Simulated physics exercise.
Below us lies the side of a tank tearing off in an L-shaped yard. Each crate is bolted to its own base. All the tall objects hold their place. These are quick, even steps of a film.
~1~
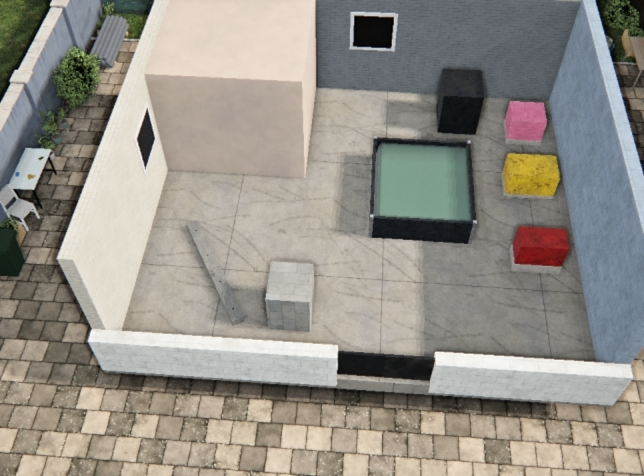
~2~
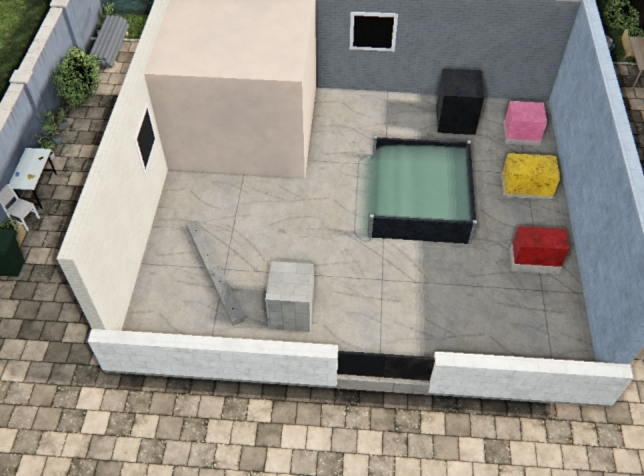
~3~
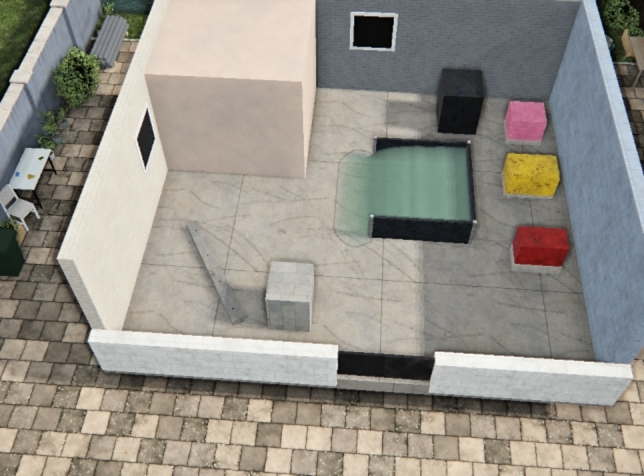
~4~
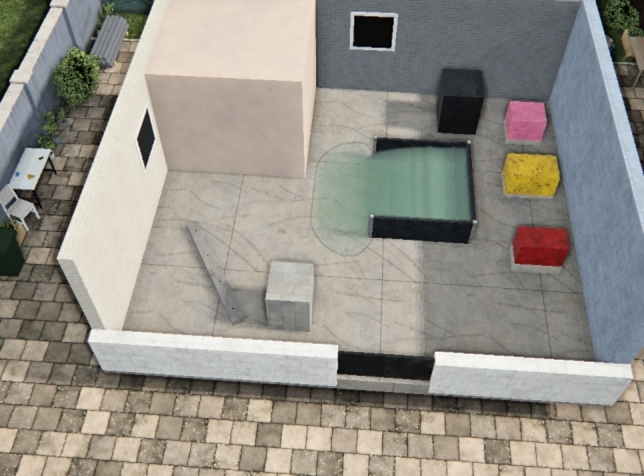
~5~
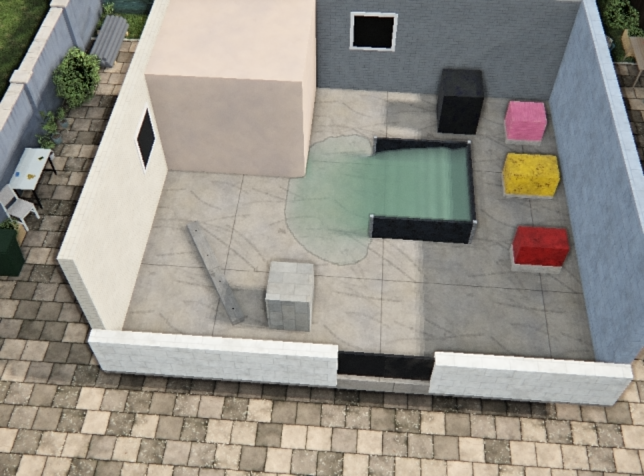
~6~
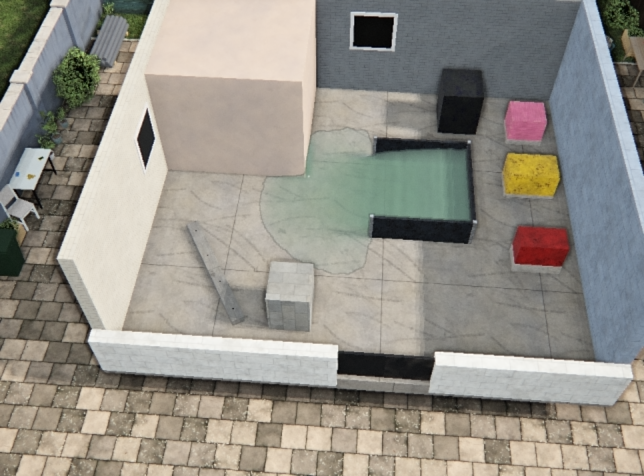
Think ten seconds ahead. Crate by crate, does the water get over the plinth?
One by one: The pink crate keeps dry; the red crate keeps dry; the yellow crate keeps dry.
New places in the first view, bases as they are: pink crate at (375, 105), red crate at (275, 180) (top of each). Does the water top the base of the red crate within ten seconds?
Red takes water.
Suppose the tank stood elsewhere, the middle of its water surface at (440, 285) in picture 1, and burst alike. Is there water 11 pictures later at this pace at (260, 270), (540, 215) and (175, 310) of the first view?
In that order: Under water, not flooded, flooded.
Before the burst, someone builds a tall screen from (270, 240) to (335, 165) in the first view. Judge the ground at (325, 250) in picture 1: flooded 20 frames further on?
There: Under water.
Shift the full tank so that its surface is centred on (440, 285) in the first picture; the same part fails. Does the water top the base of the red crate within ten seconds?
The red crate keeps dry.
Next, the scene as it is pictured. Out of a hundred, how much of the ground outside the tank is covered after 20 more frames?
I make it 45 per cent.
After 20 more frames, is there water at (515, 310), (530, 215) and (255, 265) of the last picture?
In that order: Free of water, no water, flooded.
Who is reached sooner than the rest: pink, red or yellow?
The pink crate.
A moment on, water covers 25 % of the floor; the pink crate not reached, the red crate not reached, the yellow crate not reached.
Next, water covers 30 % of the floor; the pink crate not reached, the red crate not reached, the yellow crate not reached.
Then, water covers 45 % of the floor; the pink crate not reached, the red crate not reached, the yellow crate not reached.
Later, water covers 70 % of the floor; the pink crate water round its plinth, the red crate not reached, the yellow crate water round its plinth.
In the end, water covers 95 % of the floor; the pink crate stayed above the water, the red crate stayed above the water, the yellow crate stayed above the water.
